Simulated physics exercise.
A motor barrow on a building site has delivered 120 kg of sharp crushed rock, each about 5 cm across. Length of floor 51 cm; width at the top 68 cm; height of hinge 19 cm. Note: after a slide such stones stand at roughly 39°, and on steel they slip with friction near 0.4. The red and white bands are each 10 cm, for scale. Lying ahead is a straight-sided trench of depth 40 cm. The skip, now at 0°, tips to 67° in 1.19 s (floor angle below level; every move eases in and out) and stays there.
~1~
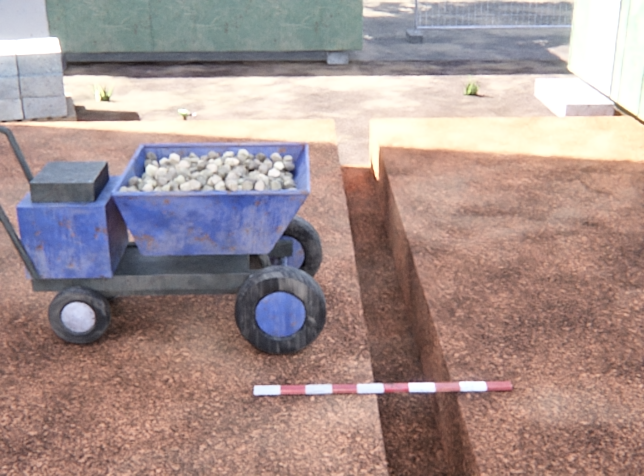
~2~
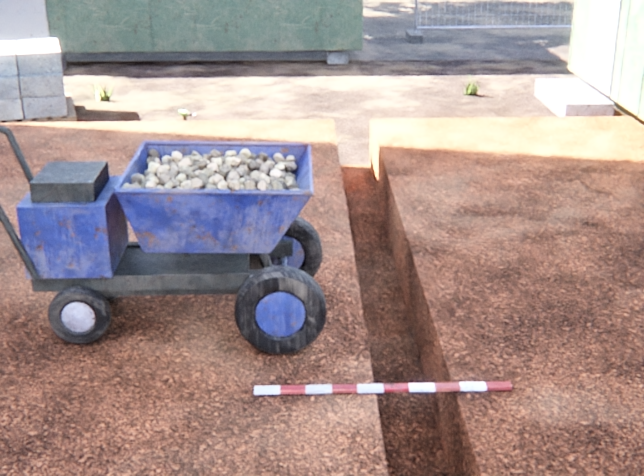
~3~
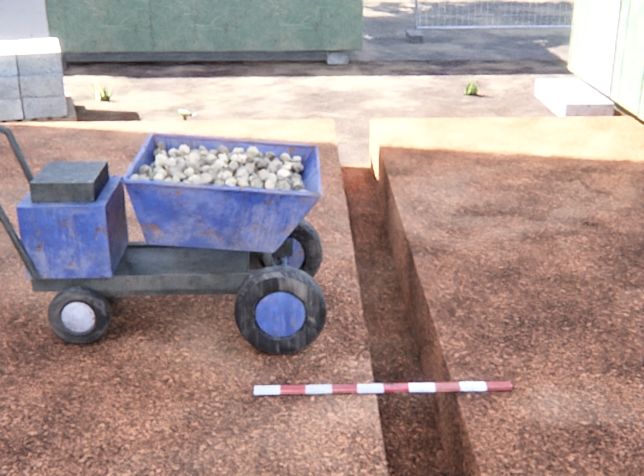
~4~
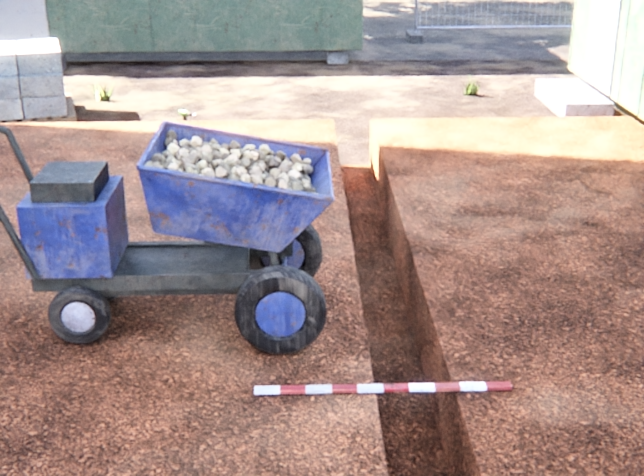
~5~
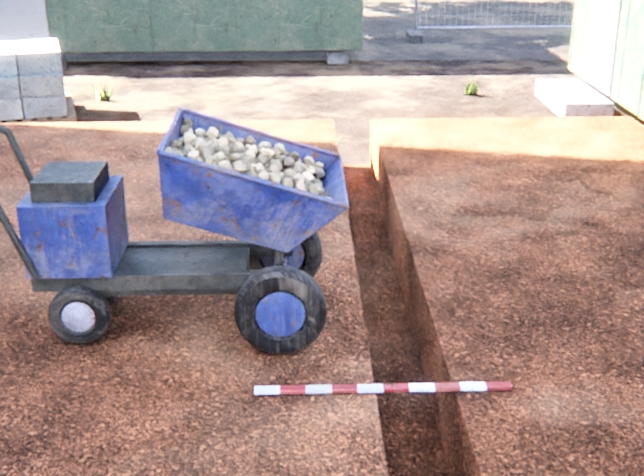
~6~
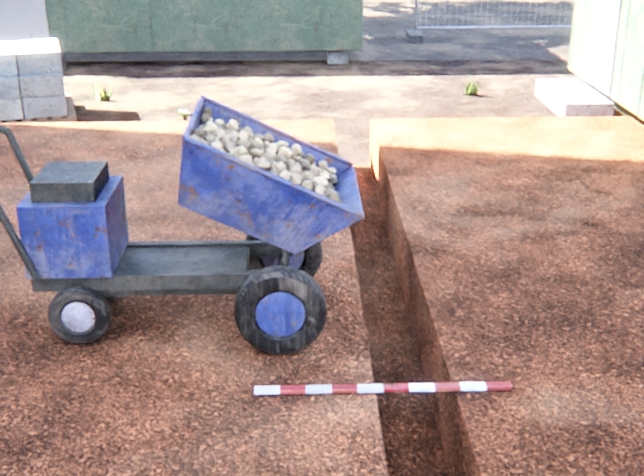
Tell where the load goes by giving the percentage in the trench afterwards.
About 26 per cent of the load is in the trench.
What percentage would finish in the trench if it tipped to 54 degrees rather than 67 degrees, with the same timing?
It would come to about 10 percent.
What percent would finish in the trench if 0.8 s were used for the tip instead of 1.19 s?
That works out at about 20 in a hundred.
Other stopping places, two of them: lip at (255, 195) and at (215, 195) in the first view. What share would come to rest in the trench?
Roughly 50 in a hundred from the first, 35 in a hundred from the second.
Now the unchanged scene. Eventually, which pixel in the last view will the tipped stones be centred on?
Somewhere around (425, 372) in the last picture.
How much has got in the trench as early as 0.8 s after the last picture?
I'd say near 5 per cent at that time.
Then, 0.4 s after the last picture the floor is at 56°, 100 % in the skip; the foremost stones are at (396, 239).
Then, 0.8 s after the last picture the floor is at 67°, 84 % in the skip, 7 % in the trench, 9 % past the trench; the foremost stones are at (484, 316).
Then, 1.1 s after the last picture the floor is at 67°, 62 % in the skip, 13 % in the trench, 25 % past the trench; the foremost stones are at (558, 323).
Then, 3.1 s after the last picture the floor is at 67°, 48 % in the skip, 26 % in the trench, 25 % past the trench; the foremost stones are at (589, 330).
